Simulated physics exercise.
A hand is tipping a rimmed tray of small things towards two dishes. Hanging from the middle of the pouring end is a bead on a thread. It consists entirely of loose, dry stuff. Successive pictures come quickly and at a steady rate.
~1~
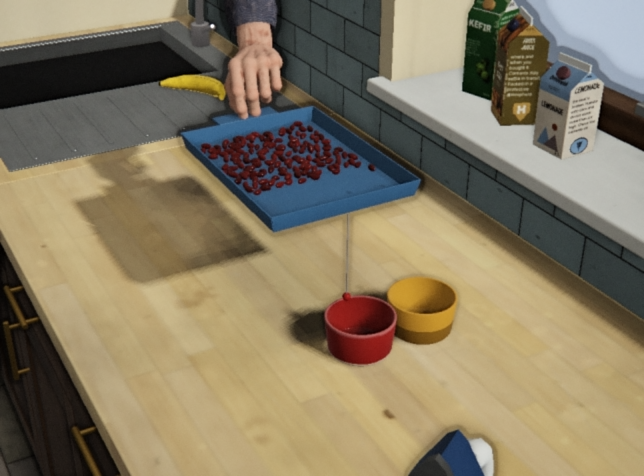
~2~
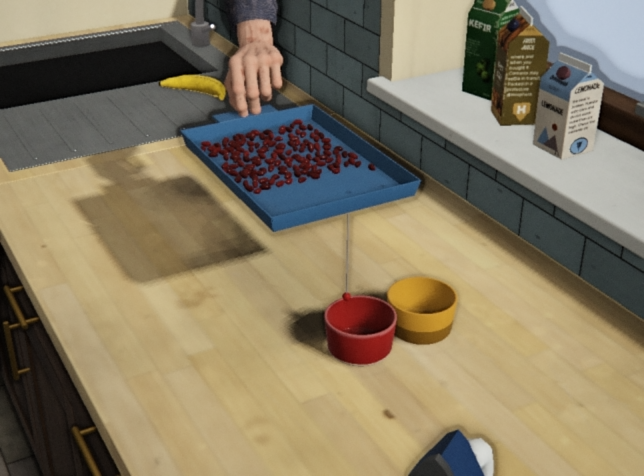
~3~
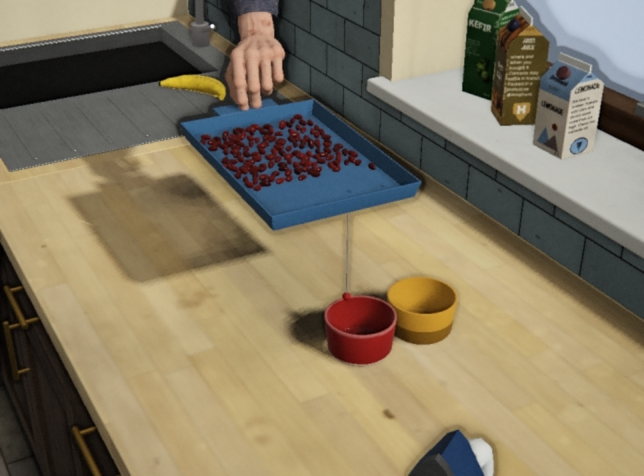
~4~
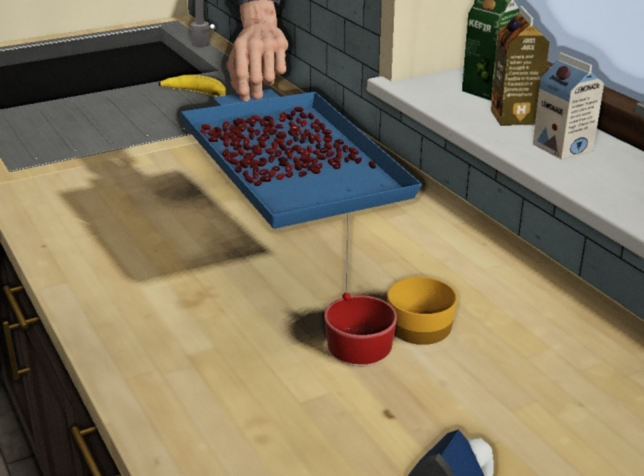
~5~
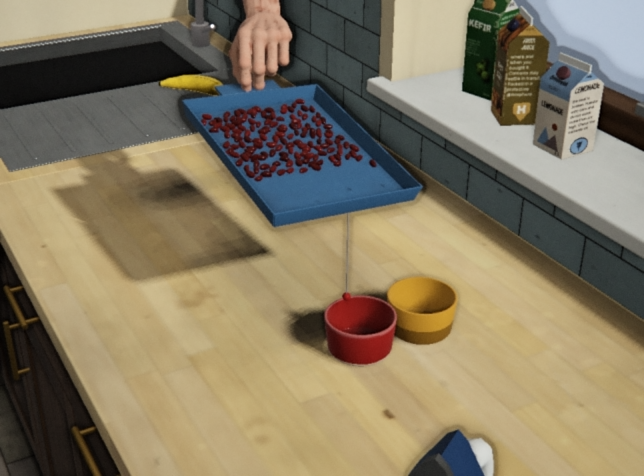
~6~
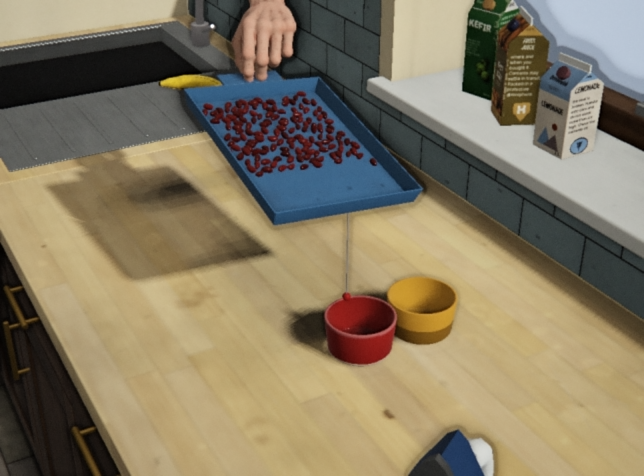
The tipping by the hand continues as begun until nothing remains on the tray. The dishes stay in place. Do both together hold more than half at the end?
Pretty clear the dishes gather most of what falls.
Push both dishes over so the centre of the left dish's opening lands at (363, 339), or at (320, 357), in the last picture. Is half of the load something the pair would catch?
Well, not up to half at the first spot and not up to half at the second.
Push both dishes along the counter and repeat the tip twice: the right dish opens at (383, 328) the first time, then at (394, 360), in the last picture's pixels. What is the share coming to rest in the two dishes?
About 20 per cent first, then about 0 per cent.
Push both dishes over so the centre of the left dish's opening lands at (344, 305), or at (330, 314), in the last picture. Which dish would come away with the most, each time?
Trial one goes to the right of the two, trial two to the right of the two.
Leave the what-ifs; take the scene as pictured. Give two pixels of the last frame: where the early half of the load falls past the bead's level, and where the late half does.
I'd put it at roughly (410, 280), and after that at roughly (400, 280).
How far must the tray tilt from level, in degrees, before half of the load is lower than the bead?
Reading: Some 110°.
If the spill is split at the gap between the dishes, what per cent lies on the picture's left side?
Near 20 %.
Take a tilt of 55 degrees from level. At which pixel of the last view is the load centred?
Close to (381, 186).
Soon after the last picture, tray tipped steeply; nearly all on the tray; a stray few in the air.
A little later, tray tipped right over; most on the tray; a stray few in the left dish; a small part in the right dish; a small part outside both; a stray few in the air.
Later still, tray tipped past a quarter turn; a small part in the left dish; about two thirds in the right dish; a small part outside both.
At rest, tray tipped past a quarter turn; a small part in the left dish; about two thirds in the right dish; a small part outside both.
